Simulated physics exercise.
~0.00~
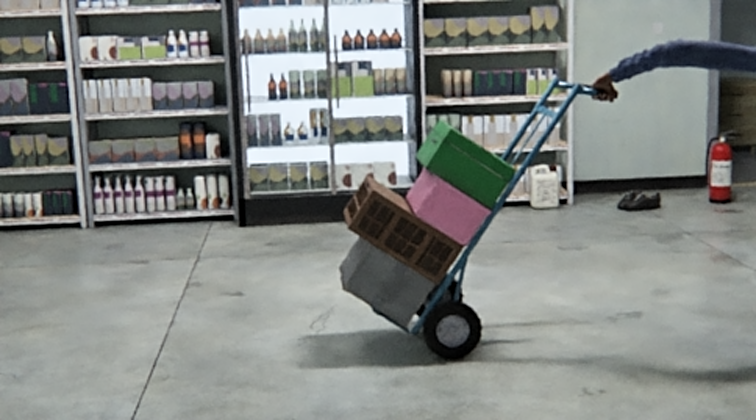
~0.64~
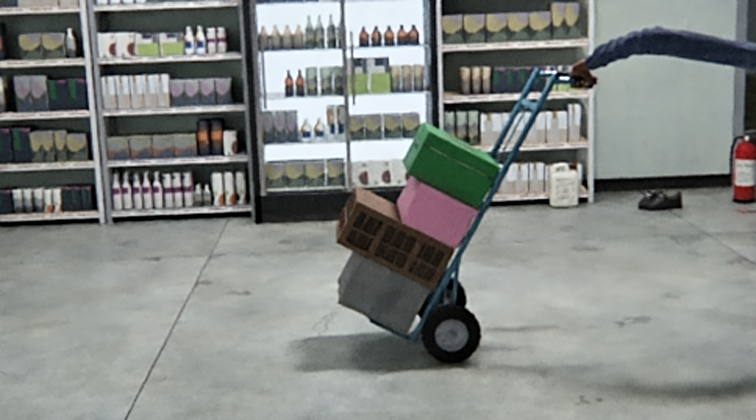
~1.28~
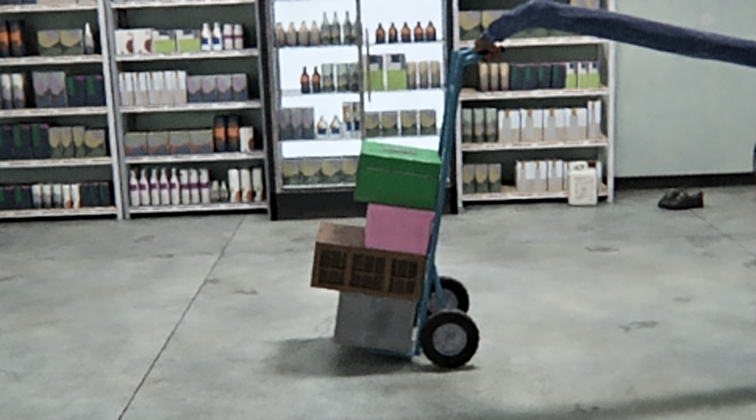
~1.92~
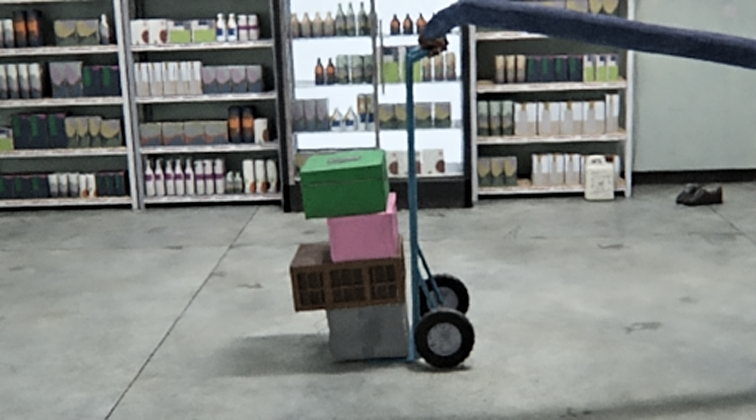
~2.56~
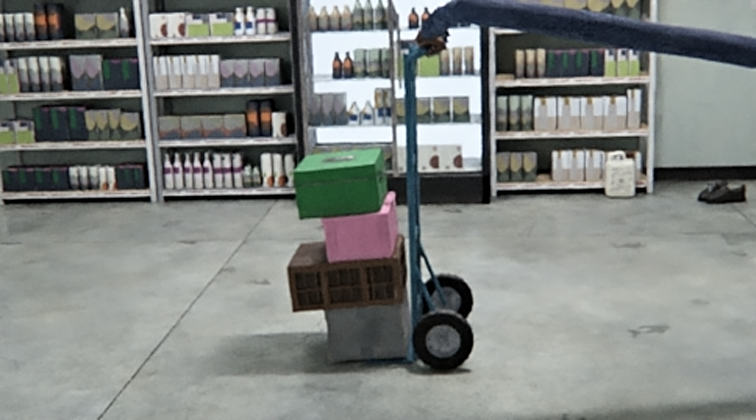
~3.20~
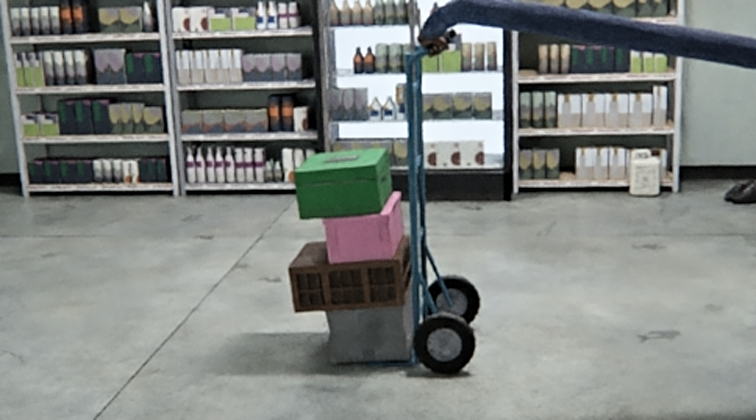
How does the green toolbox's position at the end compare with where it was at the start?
At the start the green toolbox is tilted and resting back against the leaning truck, but by the end it sits farther left and slightly lower, nearly level on top of the stack with a gap between it and the upright truck.
